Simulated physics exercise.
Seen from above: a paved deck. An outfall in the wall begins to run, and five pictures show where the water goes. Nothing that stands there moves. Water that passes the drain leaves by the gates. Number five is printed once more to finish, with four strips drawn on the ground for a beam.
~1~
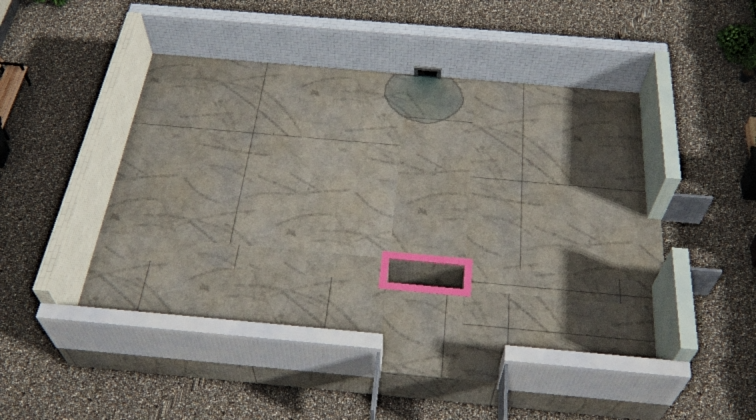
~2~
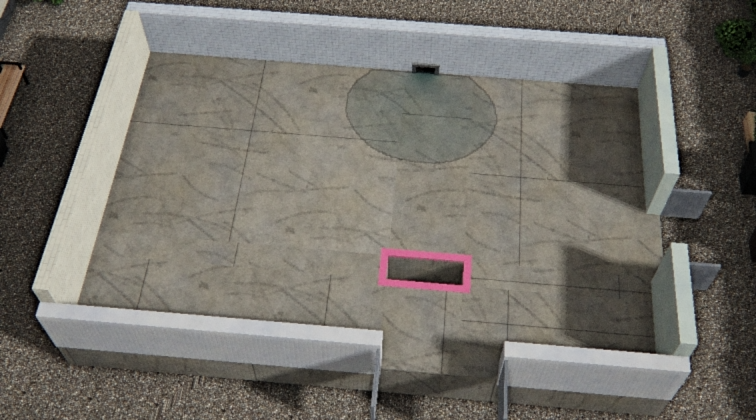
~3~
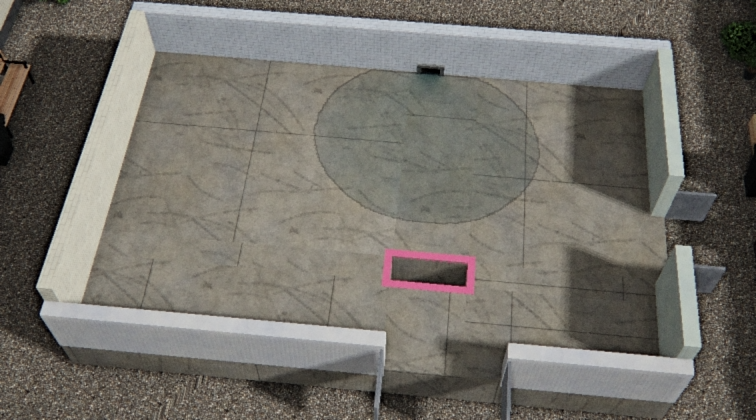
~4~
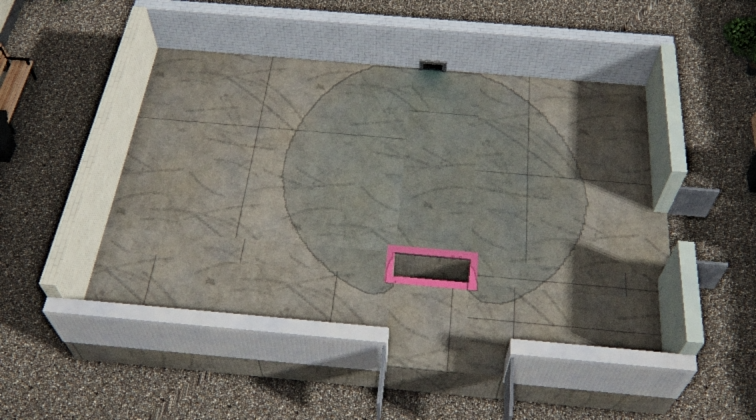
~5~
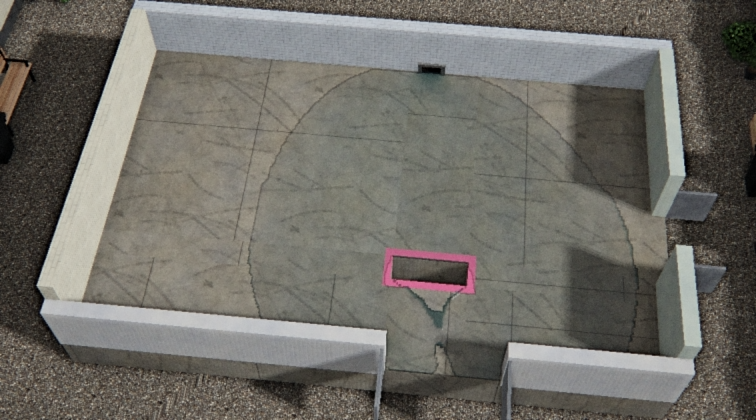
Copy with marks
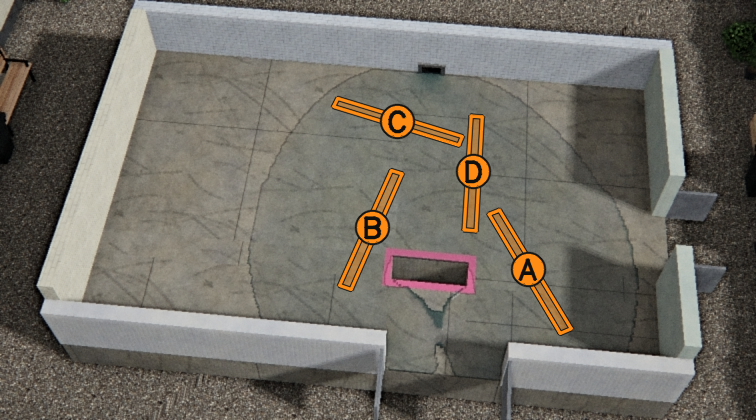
On a paved deck, water spreads from a wall opening and surrounds a pink-edged gully.
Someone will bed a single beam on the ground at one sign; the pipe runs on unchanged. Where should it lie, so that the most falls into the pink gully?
D beats the others.
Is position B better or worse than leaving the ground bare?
It is worse.
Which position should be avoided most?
That would be C.
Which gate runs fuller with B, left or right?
The left one.
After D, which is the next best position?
A it is.
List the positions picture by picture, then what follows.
Outfall at (428, 72); pink gully at (426, 274); open gate at (440, 363); open gate at (649, 252); water covers 2 % of the ground and shows as far out as (448, 115); pink gully still dry.
Water covers 8 % of the ground and shows as far out as (412, 158); pink gully still dry.
Water covers 19 % of the ground and shows as far out as (404, 216); pink gully still dry.
Water covers 33 % of the ground and shows as far out as (523, 289); pink gully taking water.
48 % of the ground is wet; pink gully taking water.
On the marked copy, A from (494, 212) to (565, 331); B from (345, 287) to (396, 172); C from (335, 102) to (460, 140); D from (470, 230) to (476, 116).
If A is chosen, about 35 % of the stream runs into the pink gully, about 63 % out by the gates.
If B is chosen, about 25 % of the stream runs into the pink gully, about 71 % out by the gates.
If C is chosen, about 5 % of the stream runs into the pink gully, about 92 % out by the gates.
If D is chosen, about 50 % of the stream runs into the pink gully, about 45 % out by the gates.
